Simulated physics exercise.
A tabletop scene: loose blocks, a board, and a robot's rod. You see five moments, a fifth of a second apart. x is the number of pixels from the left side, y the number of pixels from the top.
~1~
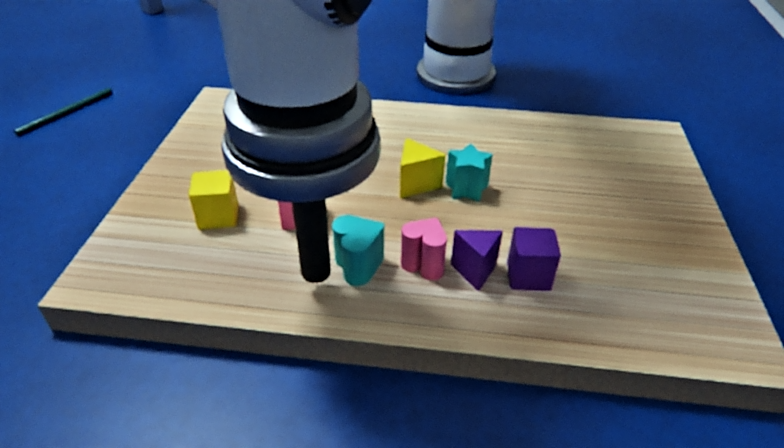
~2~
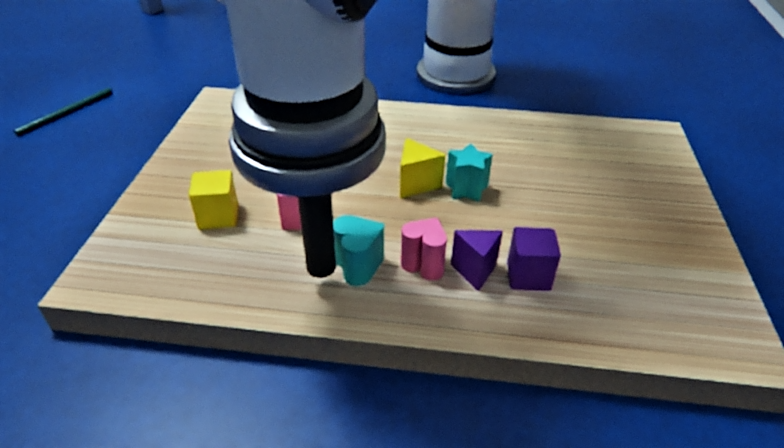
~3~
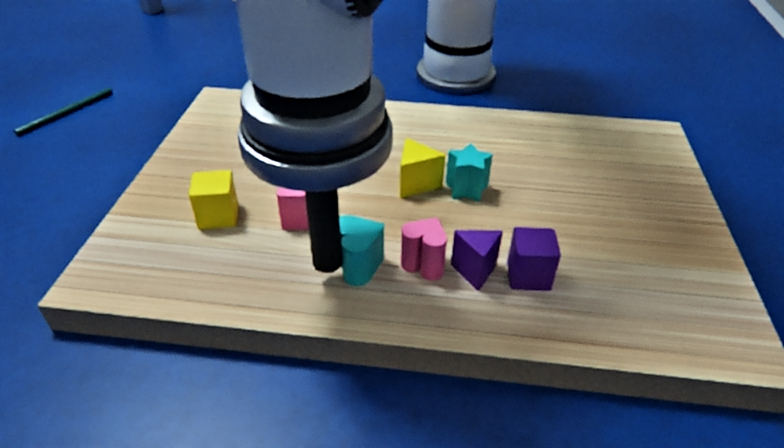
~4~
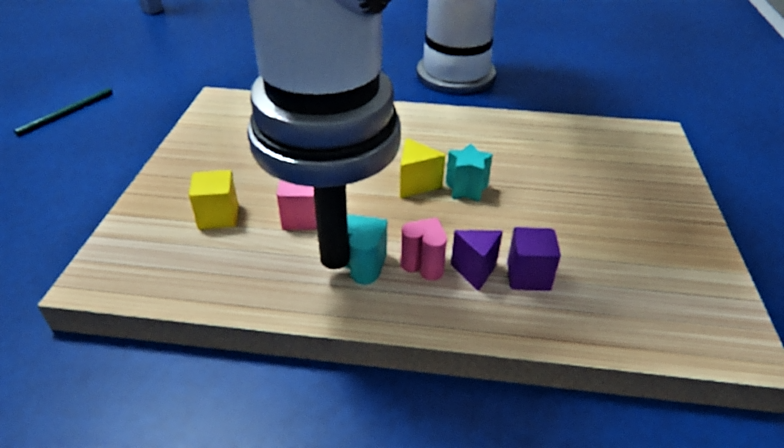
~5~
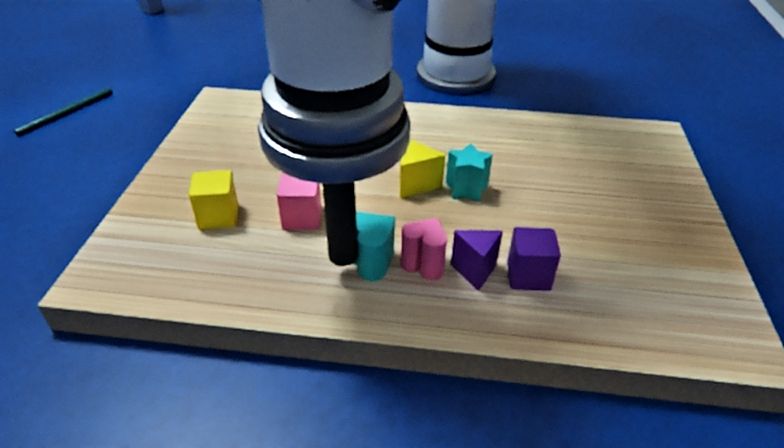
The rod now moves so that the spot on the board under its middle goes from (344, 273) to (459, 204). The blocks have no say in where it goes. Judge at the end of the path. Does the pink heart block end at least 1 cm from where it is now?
My answer is yes.
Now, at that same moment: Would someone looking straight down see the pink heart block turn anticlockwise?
No - that is not the case.
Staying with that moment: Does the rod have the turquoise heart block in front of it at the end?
In short: Yes.
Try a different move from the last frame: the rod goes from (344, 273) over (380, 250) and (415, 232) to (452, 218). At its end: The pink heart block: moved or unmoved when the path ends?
It leaves its spot.
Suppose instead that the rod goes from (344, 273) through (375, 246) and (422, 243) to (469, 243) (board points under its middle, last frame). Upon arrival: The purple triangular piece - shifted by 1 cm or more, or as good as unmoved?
It gets pushed out of place.
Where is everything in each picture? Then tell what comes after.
In the first frame, rod's lower end at (316, 274); turquoise heart block at (357, 231); pink heart block at (426, 231); turquoise star at (471, 156); purple triangular piece at (480, 238).
In the second frame, rod at (322, 269); blocks still.
In the third frame, rod at (328, 265); blocks still.
In the fourth frame, rod at (335, 261); turquoise heart block at (362, 230).
In the fifth frame, rod at (343, 258); turquoise heart block at (370, 227); pink heart block at (426, 231); turquoise star at (471, 156); purple triangular piece at (480, 238).
On the path given first. One third of the way, rod at (386, 233); turquoise heart block at (412, 203); pink heart block at (445, 227), turned 55° clockwise; purple triangular piece at (488, 241).
Two thirds of the way, rod at (425, 210); turquoise heart block at (451, 182); pink heart block at (448, 226), turned 75° clockwise; purple triangular piece at (488, 242).
At the end, rod at (461, 190); turquoise heart block at (486, 164); pink heart block at (448, 226), turned 75° clockwise; turquoise star at (480, 143); purple triangular piece at (488, 242).
